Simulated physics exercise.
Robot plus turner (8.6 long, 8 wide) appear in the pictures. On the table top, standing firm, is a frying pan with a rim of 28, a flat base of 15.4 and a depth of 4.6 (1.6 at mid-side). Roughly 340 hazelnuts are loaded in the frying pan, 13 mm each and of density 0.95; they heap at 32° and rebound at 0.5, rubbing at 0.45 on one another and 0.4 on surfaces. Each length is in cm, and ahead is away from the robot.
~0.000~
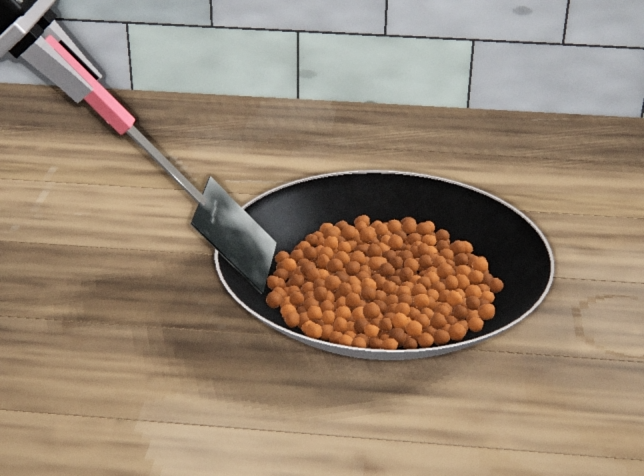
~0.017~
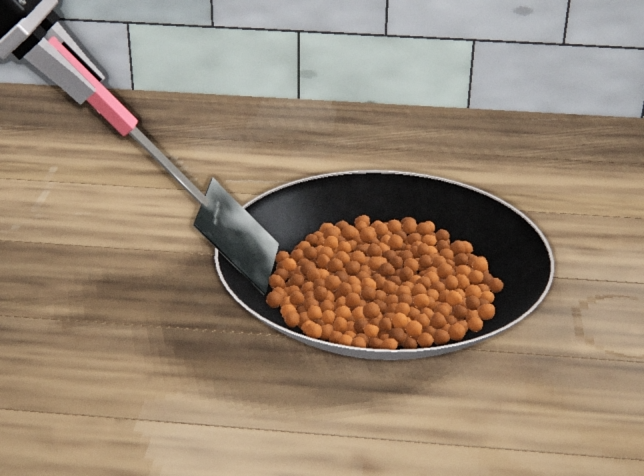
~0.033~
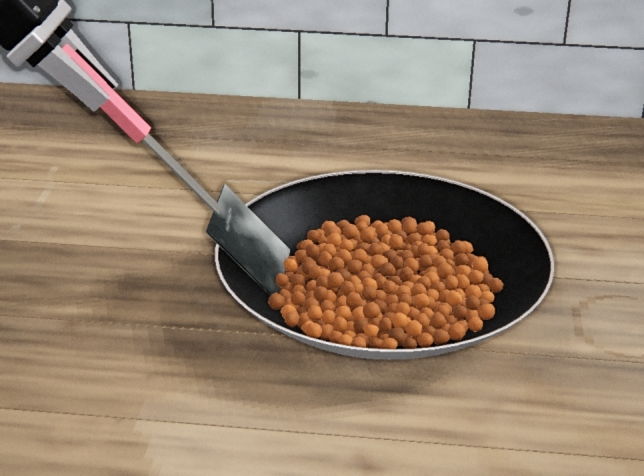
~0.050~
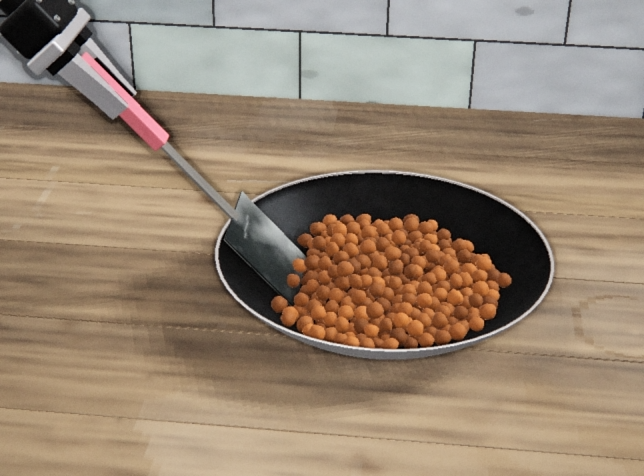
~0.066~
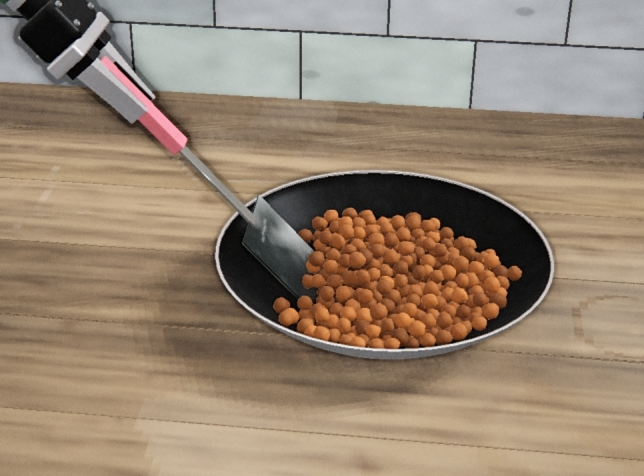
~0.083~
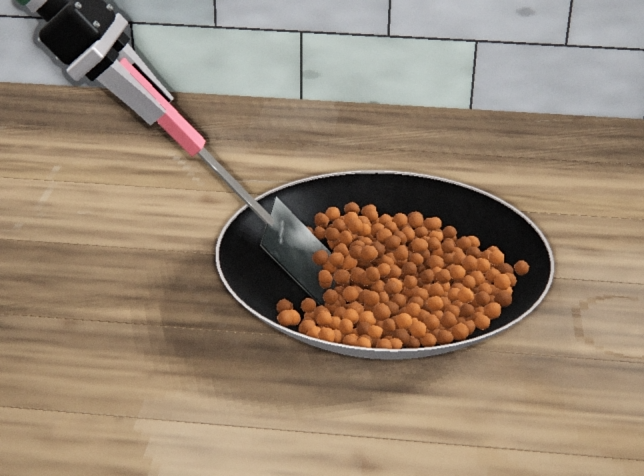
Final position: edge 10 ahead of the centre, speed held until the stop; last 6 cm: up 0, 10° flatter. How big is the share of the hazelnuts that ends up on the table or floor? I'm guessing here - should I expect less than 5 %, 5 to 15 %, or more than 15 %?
You should expect more than 15 %.
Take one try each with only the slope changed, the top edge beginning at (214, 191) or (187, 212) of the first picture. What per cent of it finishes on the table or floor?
About 30% and 25%.
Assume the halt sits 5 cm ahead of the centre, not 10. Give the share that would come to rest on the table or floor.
With that change, I'd expect about 0 per cent.
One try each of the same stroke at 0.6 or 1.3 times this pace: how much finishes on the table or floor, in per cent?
The two tries give about 10 and 35 in a hundred.
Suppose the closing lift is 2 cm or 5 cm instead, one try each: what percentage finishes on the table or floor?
Roughly 35 % and then 25 %.
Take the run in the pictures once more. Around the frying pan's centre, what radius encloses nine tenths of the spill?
About 40 cm.
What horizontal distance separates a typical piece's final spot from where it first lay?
Somewhere around 5 centimetres, I'd say.
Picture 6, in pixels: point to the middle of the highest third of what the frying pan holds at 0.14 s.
Centre estimated at around (414, 266).
After 0.14 s, sloping 48°, highest piece 8 above the table; 345 in the frying pan.
After 0.19 s, sloping 45°, highest piece 6 above the table; 345 in the frying pan.
After 0.42 s, sloping 38°, highest piece 6 above the table; 259 in the frying pan, 80 on the table or floor, 6 on the blade or in flight.
After 1.47 s, sloping 38°, highest piece 6 above the table; 257 in the frying pan, 88 on the table or floor.
In the end, 257 in the frying pan, 88 on the table or floor. That is 26 % on the table or floor.
